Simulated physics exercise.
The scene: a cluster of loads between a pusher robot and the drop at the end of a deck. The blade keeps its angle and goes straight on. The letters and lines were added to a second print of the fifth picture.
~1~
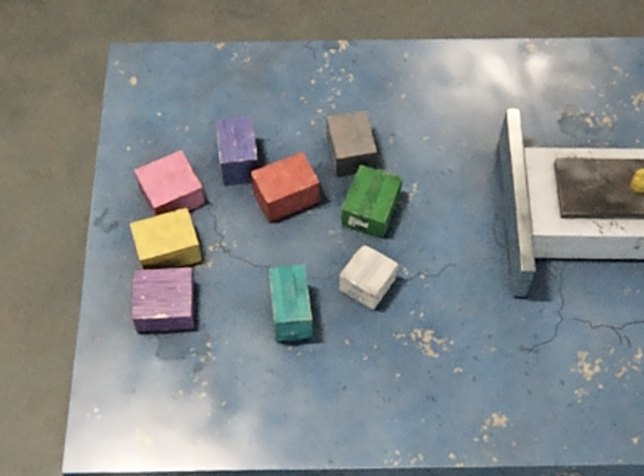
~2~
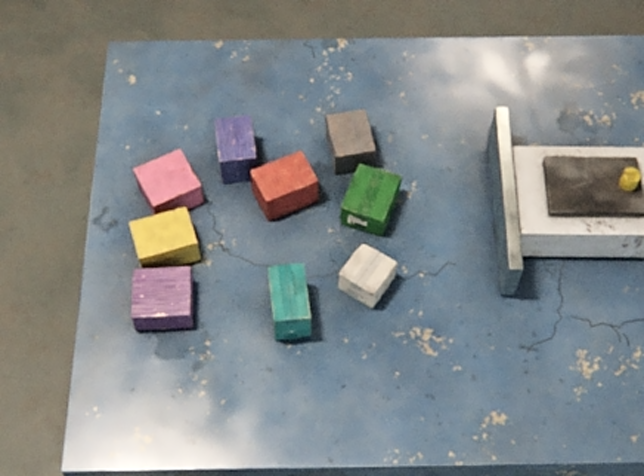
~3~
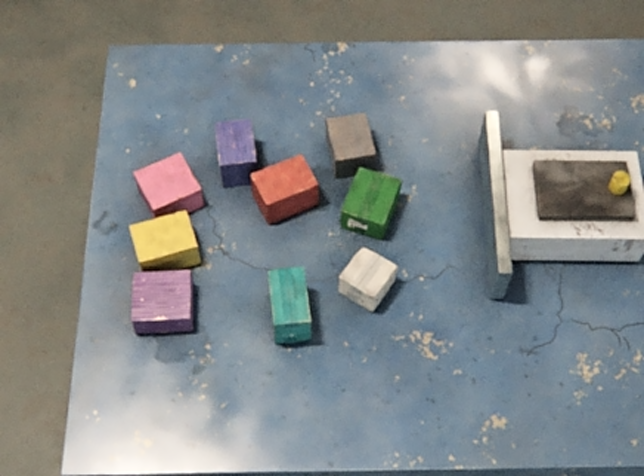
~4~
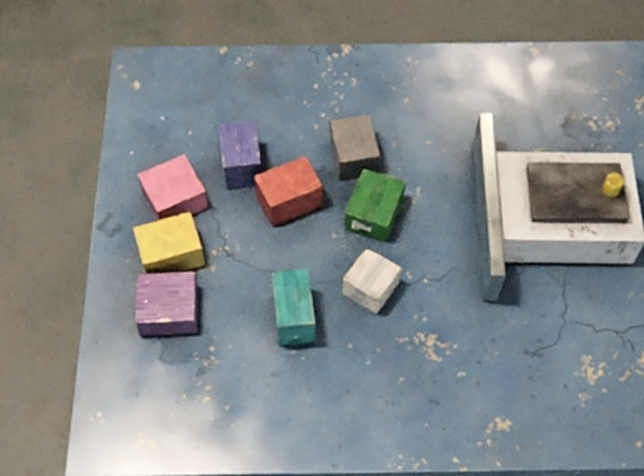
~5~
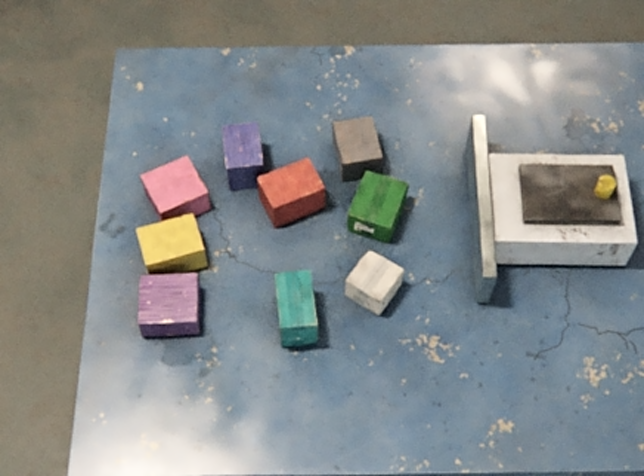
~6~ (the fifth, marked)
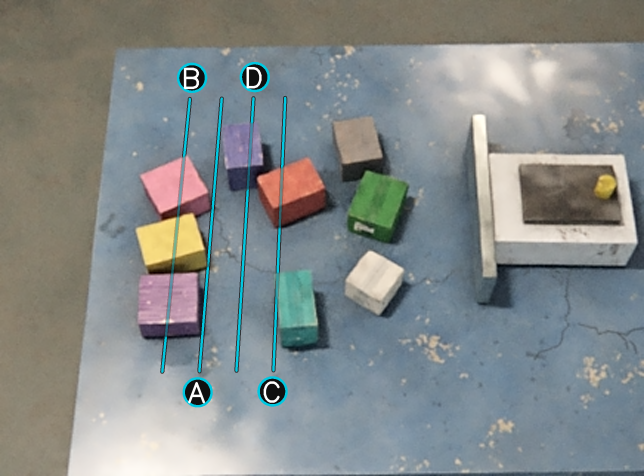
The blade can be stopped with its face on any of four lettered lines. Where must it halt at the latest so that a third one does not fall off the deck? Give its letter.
B.
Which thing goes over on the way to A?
The pink crate goes over.
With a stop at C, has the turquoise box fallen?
By then, no.
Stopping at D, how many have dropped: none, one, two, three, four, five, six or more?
By then, none.
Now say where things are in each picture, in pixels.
Yellow crate (166, 242); white parcel (368, 277); green parcel (371, 202), in the first picture.
Robot (586, 185); pink crate (169, 186), in the second picture.
Robot (575, 189); blue crate (236, 154), in the third picture.
Robot (569, 191); red crate (289, 192), in the fourth picture.
Robot (562, 193); yellow crate (172, 247); white parcel (374, 282); green parcel (377, 207), in the fifth picture.
On the marked copy, A at (211, 225); B at (177, 225); C at (280, 224); D at (246, 224).
Taking B. A third of the way, robot (449, 194); grey crate (344, 148); white parcel (338, 290).
Two thirds of the way, robot (339, 195); pink crate (133, 190); purple crate (144, 309).
When it is over, robot (254, 196); pink crate over the edge; purple crate over the edge; two fallen.
As for the rest, A is within the limit but short; C is within the limit but short; D is within the limit but short.
